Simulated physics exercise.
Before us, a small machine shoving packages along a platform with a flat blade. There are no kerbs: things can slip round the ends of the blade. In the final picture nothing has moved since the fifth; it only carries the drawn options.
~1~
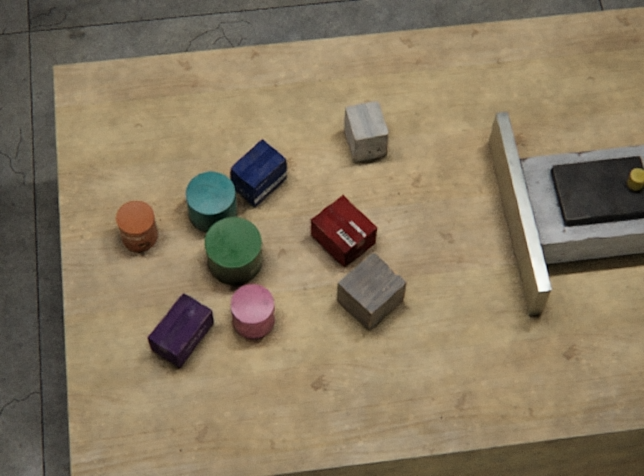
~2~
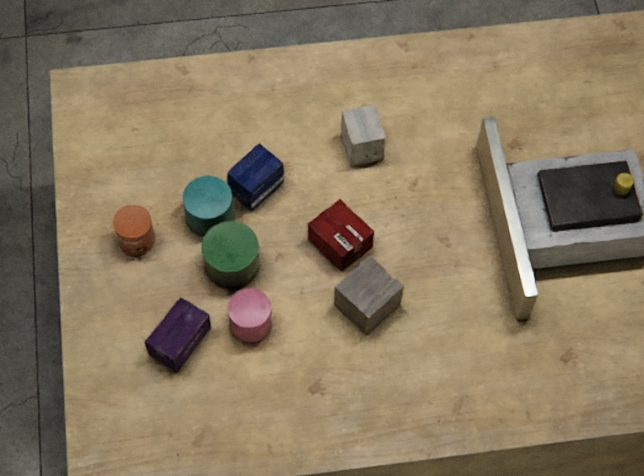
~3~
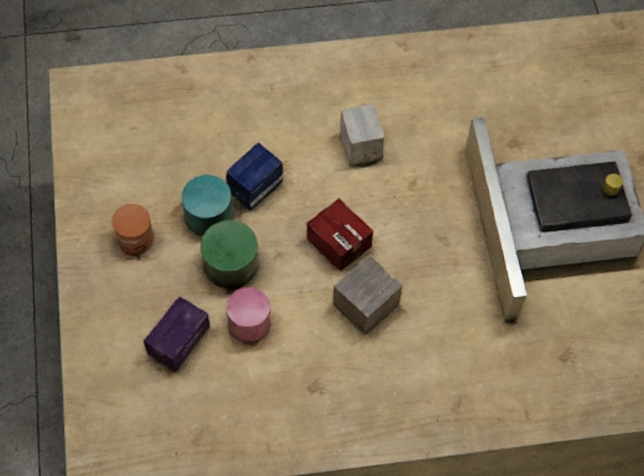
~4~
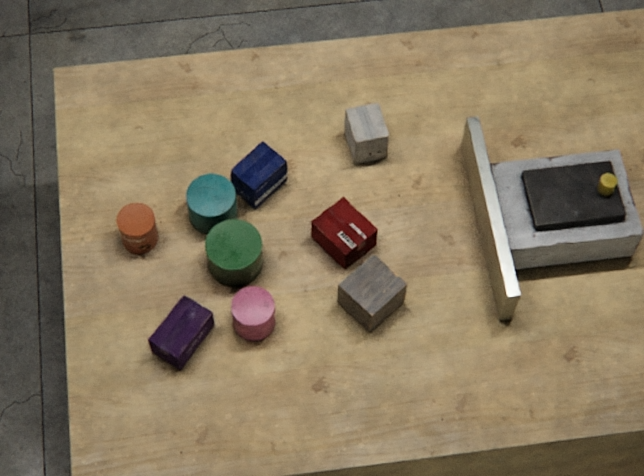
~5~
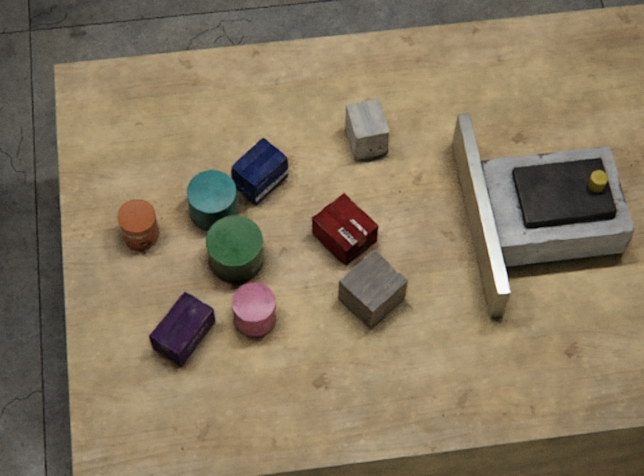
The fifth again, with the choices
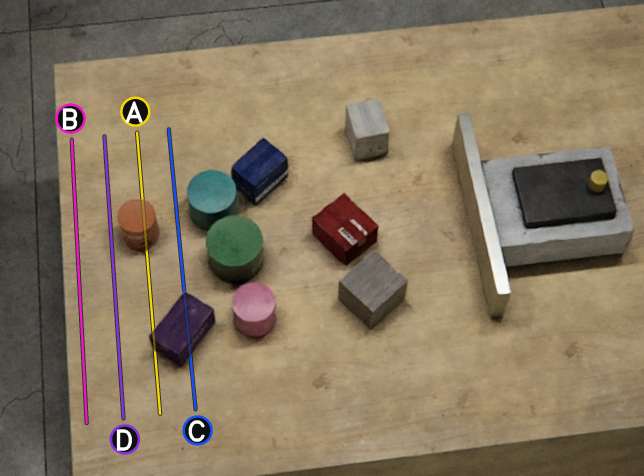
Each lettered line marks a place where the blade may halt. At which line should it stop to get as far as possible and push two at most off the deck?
Stop at A.
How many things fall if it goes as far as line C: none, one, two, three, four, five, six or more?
By then, none.
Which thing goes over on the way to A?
It is the orange pail.
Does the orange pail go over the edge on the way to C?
By then, no.
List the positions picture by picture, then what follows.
In the first picture, robot (596, 190); orange pail (138, 227); red parcel (344, 231).
In the second picture, robot (583, 195); pink canister (250, 316).
In the third picture, robot (571, 195); white box (362, 135).
In the fourth picture, robot (566, 195); grey crate (372, 293).
In the fifth picture, robot (557, 192); blue box (259, 172); orange pail (139, 226); red parcel (345, 230).
On the marked copy, A at (148, 265); B at (79, 273); C at (181, 261); D at (113, 269).
Taking A. A third of the way, robot (439, 205); white box (343, 126); grey crate (332, 289).
Two thirds of the way, robot (319, 219); orange pail (130, 228); purple parcel (144, 333).
When it is over, robot (225, 230); orange pail over the edge; green pail (72, 268); one fallen.
As for the rest, B drops eight; C is within the limit but short; D drops four.
